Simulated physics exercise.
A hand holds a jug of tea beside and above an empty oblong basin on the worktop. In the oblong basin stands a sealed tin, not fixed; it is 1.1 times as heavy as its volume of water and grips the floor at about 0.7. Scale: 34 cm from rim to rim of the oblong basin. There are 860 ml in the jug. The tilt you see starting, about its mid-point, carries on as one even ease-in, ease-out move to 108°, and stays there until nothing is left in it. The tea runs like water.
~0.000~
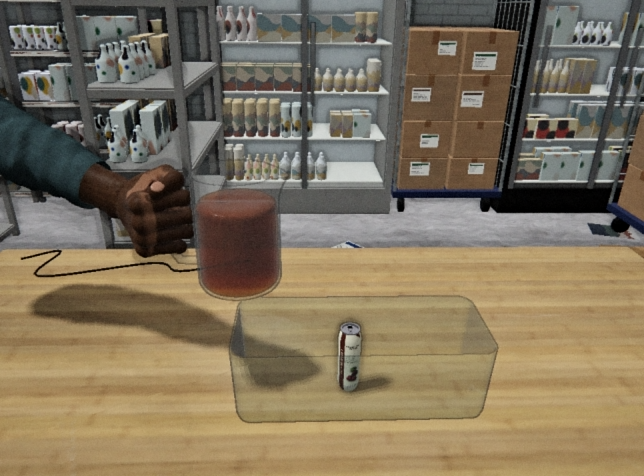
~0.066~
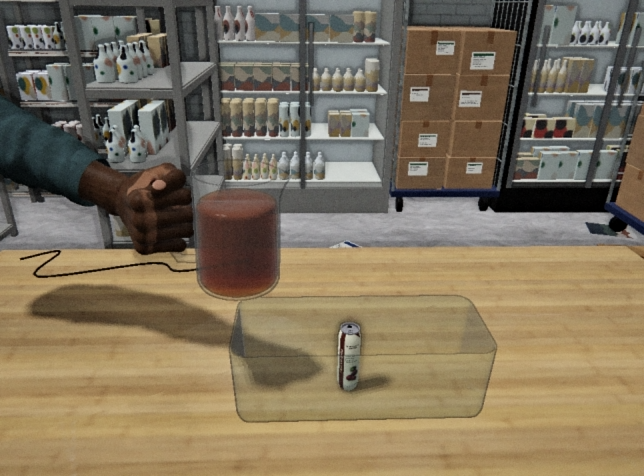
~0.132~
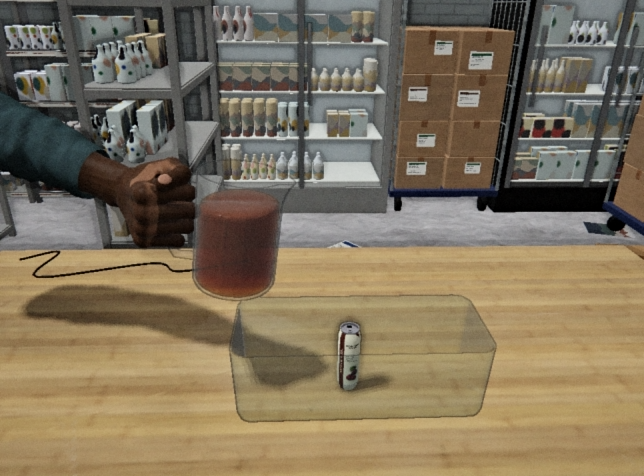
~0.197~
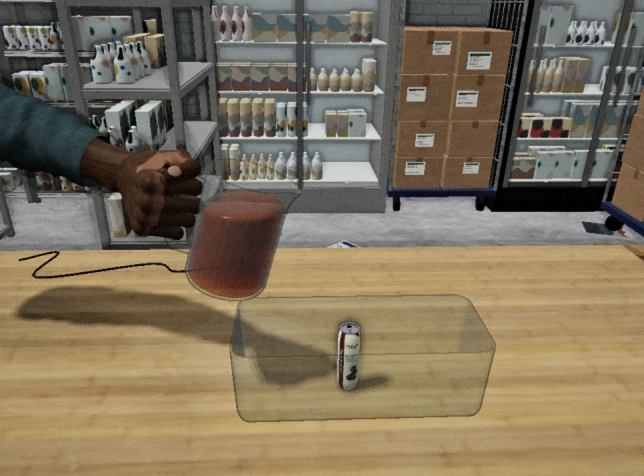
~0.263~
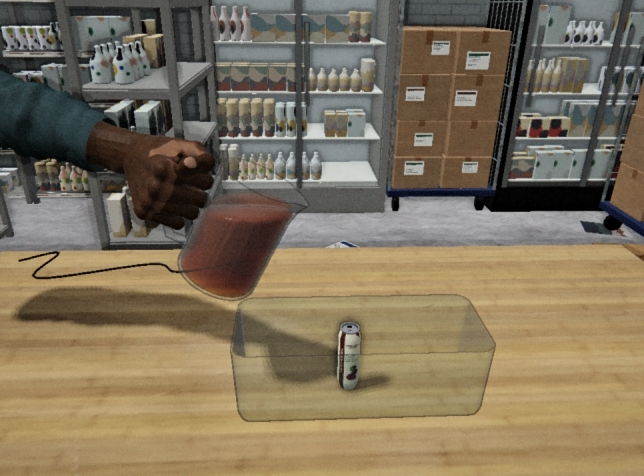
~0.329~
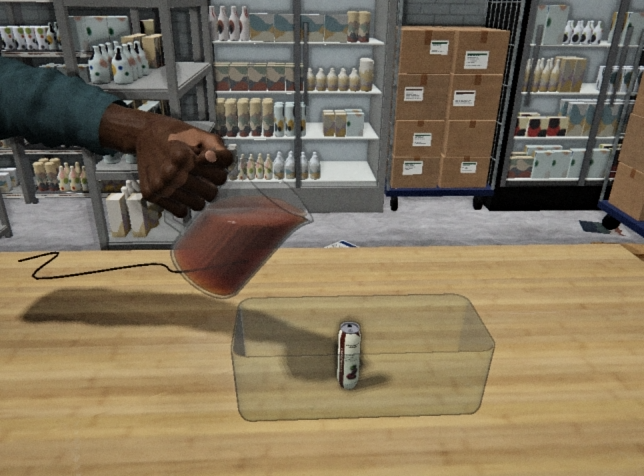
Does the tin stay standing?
It goes over.
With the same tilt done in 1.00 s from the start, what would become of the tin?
The tin goes over.
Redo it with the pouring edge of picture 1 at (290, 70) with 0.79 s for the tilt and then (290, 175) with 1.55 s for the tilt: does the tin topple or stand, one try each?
First it remains upright; then it falls.
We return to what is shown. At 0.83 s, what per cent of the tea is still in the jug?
About 22 per cent.
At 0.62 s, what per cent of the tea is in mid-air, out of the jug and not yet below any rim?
Near 20 in a hundred.
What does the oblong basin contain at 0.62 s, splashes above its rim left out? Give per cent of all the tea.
Near 10 in a hundred.
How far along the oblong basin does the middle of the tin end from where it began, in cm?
About 10.0 cm.
By 0.62 s the tilt is 96° and 70 per cent is still to pour; the tin stands where it began.
By 0.83 s the tilt is 108° and 22 per cent is still to pour; the tin leans 4°.
By 1.05 s the tilt is 108° and 4 per cent is still to pour; the tin lies on its side.
By 1.29 s the tilt is 108° and 0 per cent is still to pour; the tin lies on its side.
At rest the tin lies on its side.
